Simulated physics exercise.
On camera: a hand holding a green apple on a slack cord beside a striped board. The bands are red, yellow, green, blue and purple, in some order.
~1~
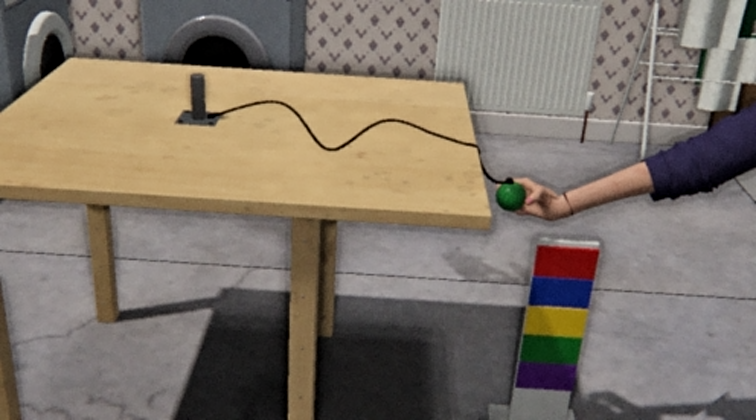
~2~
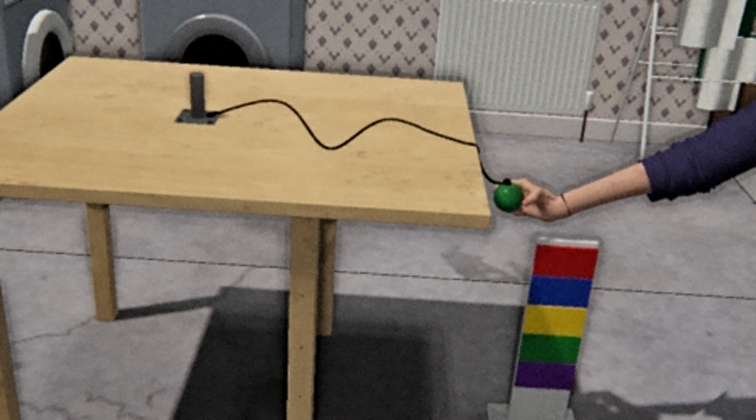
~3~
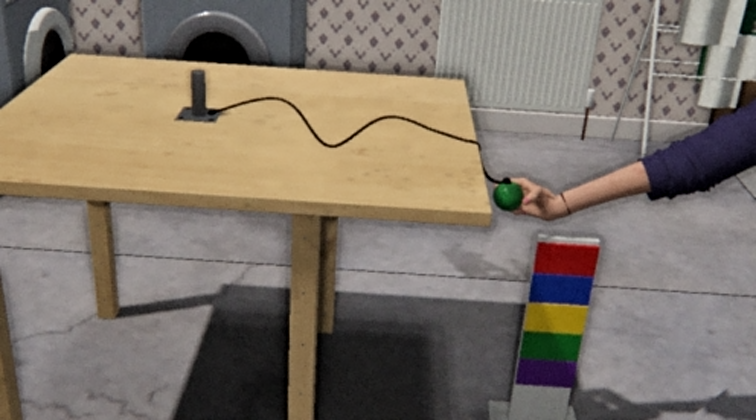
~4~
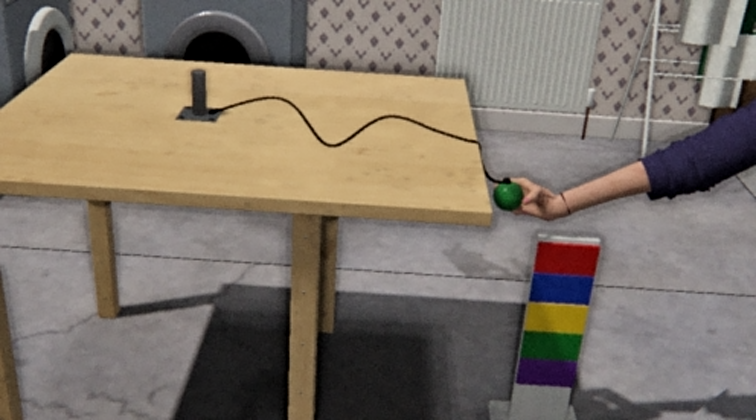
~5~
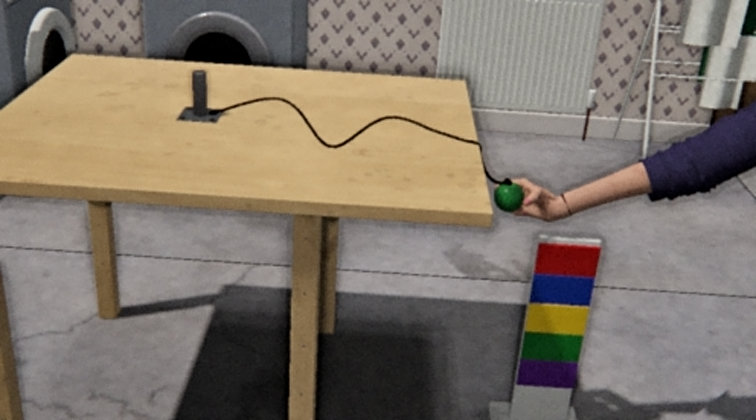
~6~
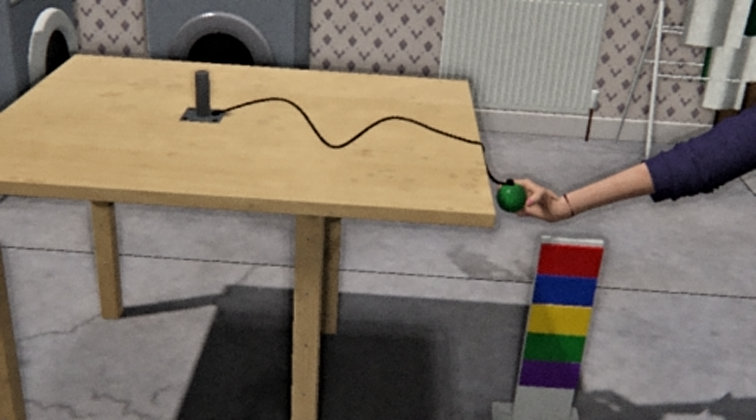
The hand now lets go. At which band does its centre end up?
Its centre hangs level with the purple band.
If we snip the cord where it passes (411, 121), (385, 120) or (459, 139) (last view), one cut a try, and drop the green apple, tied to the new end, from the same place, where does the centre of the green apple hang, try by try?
Try by try, around (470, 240), (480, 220) and (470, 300).
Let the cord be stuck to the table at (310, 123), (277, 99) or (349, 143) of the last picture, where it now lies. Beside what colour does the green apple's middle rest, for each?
It would be yellow; green; blue.
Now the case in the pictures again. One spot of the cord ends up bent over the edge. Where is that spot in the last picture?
At (356, 137), roughly.
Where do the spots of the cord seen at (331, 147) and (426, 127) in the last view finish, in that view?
Near (444, 135) and (466, 244).
Early on, apple near (486, 341); level with green.
Midway, apple near (432, 345); level with purple.
Near the end, apple near (466, 359); level with purple.
Finally, apple near (450, 354); level with purple. Its middle rests at the purple band.
